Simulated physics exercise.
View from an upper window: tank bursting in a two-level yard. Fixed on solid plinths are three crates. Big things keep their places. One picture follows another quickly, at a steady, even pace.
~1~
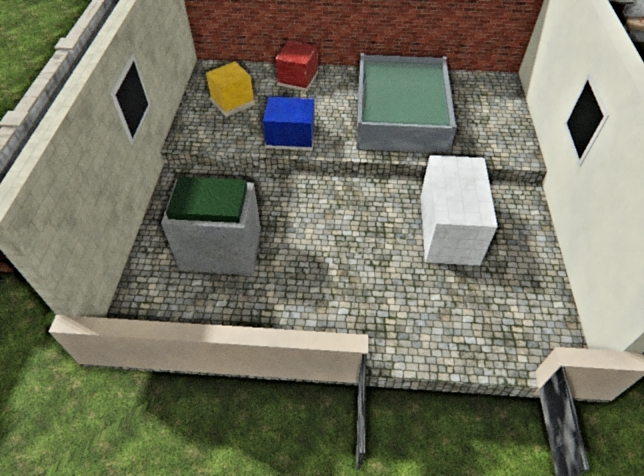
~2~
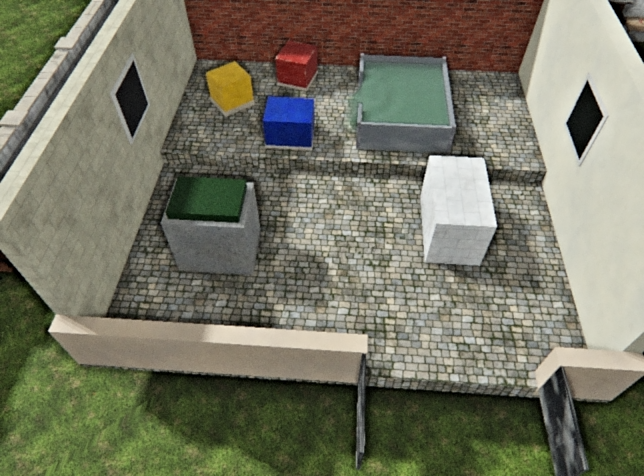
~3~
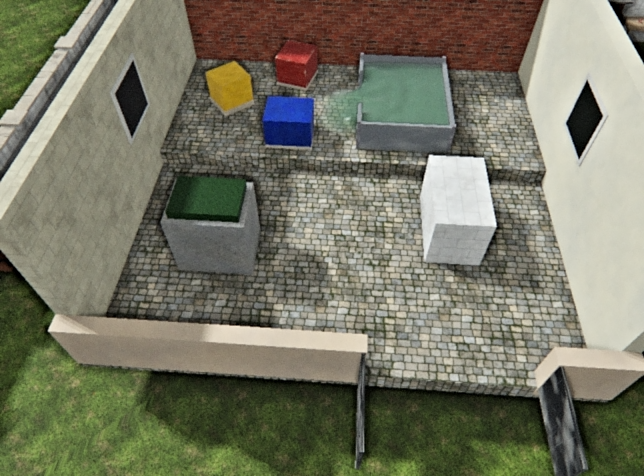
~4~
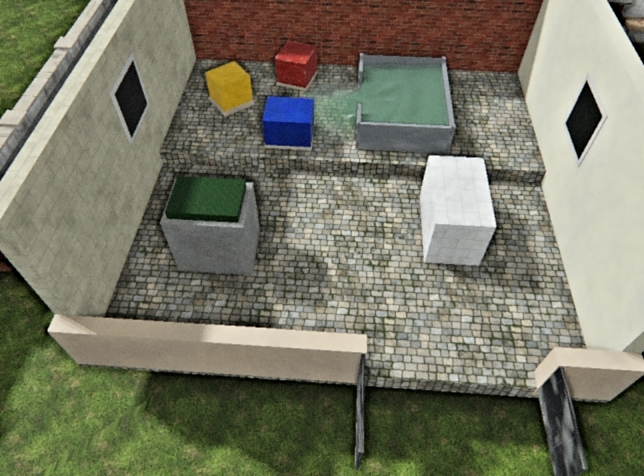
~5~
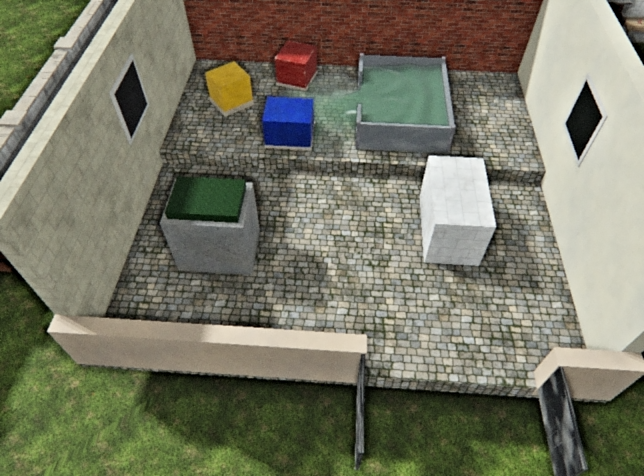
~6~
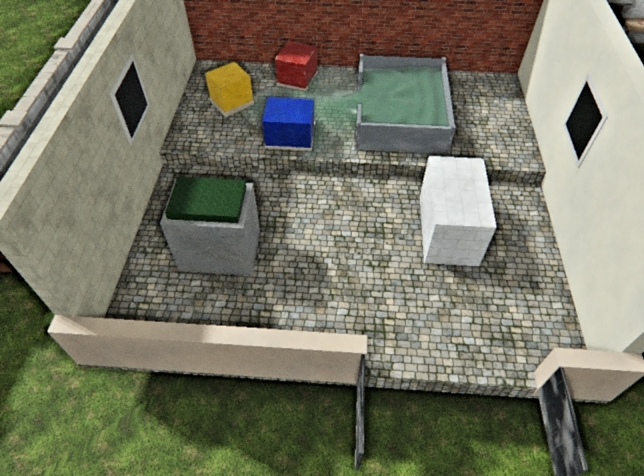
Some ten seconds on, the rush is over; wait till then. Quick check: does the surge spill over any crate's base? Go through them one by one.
Result: Blue crate wet, red crate wet, yellow crate wet.
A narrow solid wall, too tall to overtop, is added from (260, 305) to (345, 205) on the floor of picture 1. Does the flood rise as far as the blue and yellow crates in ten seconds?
Next, the blue crate is inundated, but the yellow crate is inundated.
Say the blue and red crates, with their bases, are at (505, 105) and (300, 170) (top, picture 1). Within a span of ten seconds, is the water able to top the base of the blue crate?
Outcome for the blue crate: It is never reached.
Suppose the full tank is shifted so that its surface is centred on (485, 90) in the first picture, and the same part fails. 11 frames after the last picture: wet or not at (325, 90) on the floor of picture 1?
Submerged.
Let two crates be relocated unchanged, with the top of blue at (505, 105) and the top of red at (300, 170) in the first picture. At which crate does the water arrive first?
My pick is the yellow one.
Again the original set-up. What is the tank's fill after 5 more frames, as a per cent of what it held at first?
Near 66 in a hundred.
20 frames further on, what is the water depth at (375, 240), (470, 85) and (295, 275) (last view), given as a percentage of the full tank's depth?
Approx. values, in order: 2 %, 4 %, 2 %.
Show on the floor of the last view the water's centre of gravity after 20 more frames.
At about (315, 118).
A moment on, water covers 15 % of the floor; the blue crate water round its plinth, the red crate water round its plinth, the yellow crate water round its plinth.
Next, water covers 30 % of the floor; the blue crate water round its plinth, the red crate water round its plinth, the yellow crate water round its plinth.
Then, water covers 40 % of the floor; the blue crate water round its plinth, the red crate water round its plinth, the yellow crate water round its plinth.
Later, water covers 55 % of the floor; the blue crate water round its plinth, the red crate water round its plinth, the yellow crate water round its plinth.
In the end, water covers 85 % of the floor; the blue crate was topped, the red crate was topped, the yellow crate was topped.
